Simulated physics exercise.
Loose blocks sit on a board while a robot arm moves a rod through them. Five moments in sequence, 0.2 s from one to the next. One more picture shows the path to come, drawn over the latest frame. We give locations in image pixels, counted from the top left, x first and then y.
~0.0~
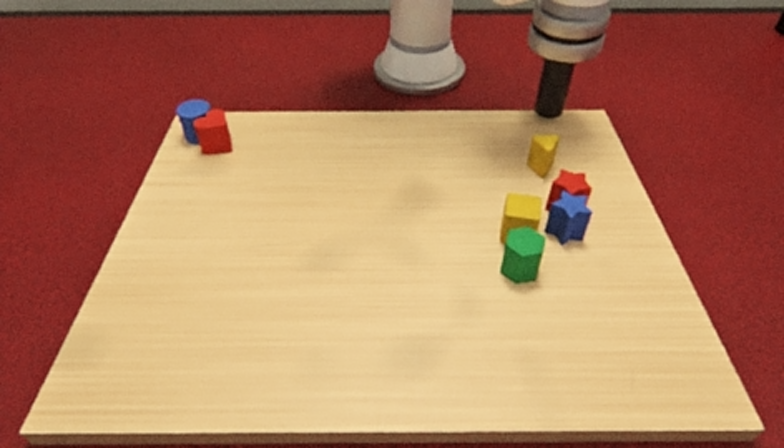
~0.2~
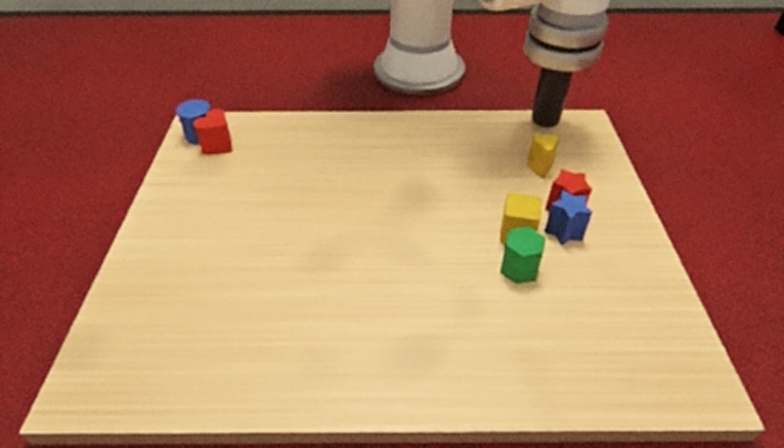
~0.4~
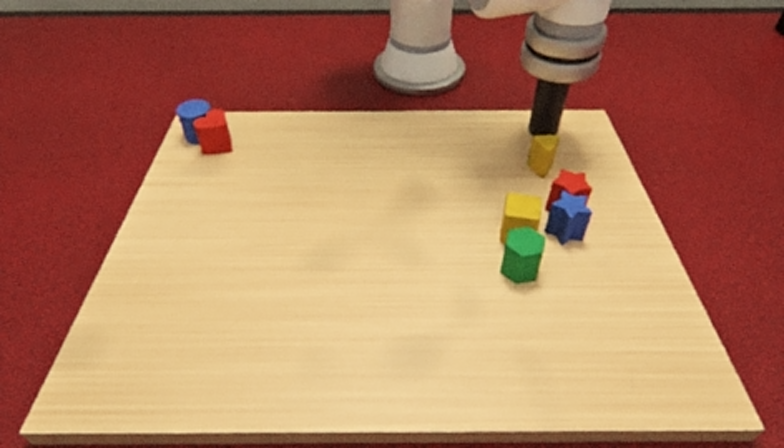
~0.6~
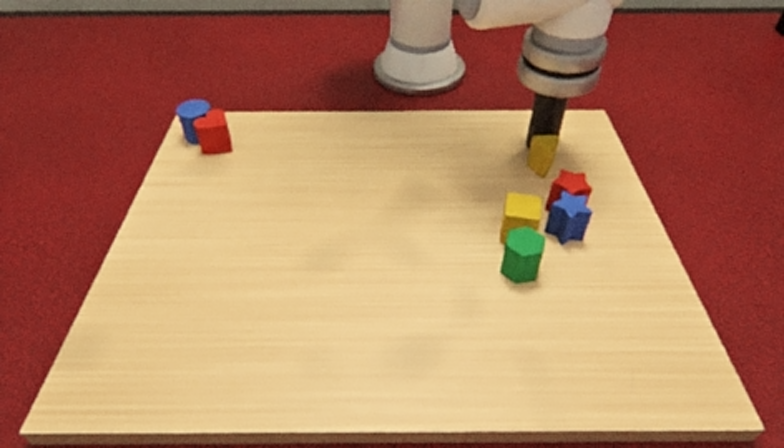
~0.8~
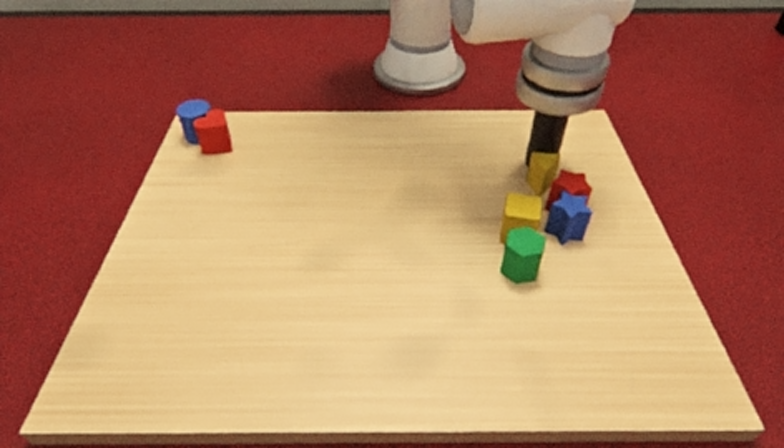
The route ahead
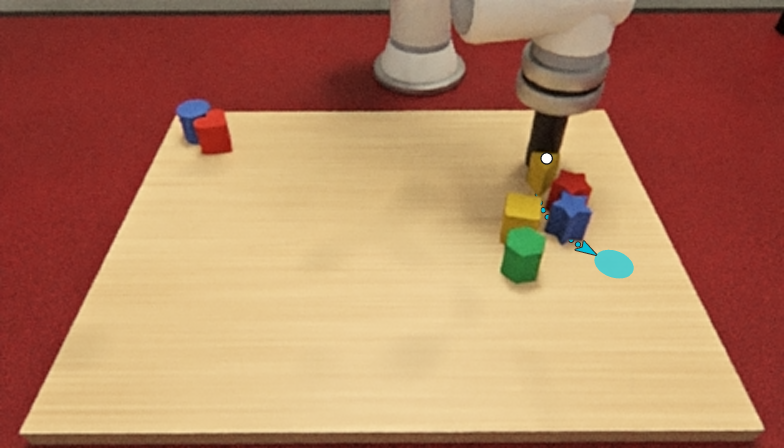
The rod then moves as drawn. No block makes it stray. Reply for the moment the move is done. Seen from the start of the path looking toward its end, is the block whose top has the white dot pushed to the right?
My answer is yes.
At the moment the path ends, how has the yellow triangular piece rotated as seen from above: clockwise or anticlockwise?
Looking down, it rotates clockwise.
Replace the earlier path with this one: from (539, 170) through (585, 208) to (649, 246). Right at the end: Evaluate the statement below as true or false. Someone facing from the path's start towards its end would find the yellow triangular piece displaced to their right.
It is true.
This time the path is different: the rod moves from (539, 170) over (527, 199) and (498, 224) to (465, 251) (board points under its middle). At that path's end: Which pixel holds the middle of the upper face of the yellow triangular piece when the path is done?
The point I'd pick in the picture is (542, 198).
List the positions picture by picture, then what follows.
In the first frame, lower end of the rod at (549, 111), tops of blocks, yellow square at (524, 206), yellow triangular piece at (547, 141), red star at (573, 181), blue star at (573, 204).
In the second frame, rod at (546, 119), blocks as before.
In the third frame, rod at (543, 131), blocks as before.
In the fourth frame, rod at (541, 145), blocks as before.
In the fifth frame, rod at (540, 163), yellow square at (524, 206), yellow triangular piece at (547, 158), red star at (573, 181), blue star at (573, 204).
The drawn path runs from (539, 170) through (540, 202) and (565, 235) to (614, 264); the dot is on the yellow triangular piece.
What follows on the original path. One third of the way, rod at (542, 195); yellow triangular piece at (548, 193); red star at (581, 186), turned 15° anticlockwise; blue star at (575, 206), turned 15° clockwise.
Two thirds of the way, rod at (569, 228); yellow square at (519, 210), turned 20° clockwise; yellow triangular piece at (557, 222), turned 45° clockwise; red star at (596, 193), turned 70° anticlockwise; blue star at (605, 232).
At the end, rod at (617, 256); yellow square at (519, 210), turned 20° clockwise; yellow triangular piece at (558, 222), turned 45° clockwise; red star at (597, 193), turned 75° anticlockwise; blue star at (641, 262), turned 45° clockwise.
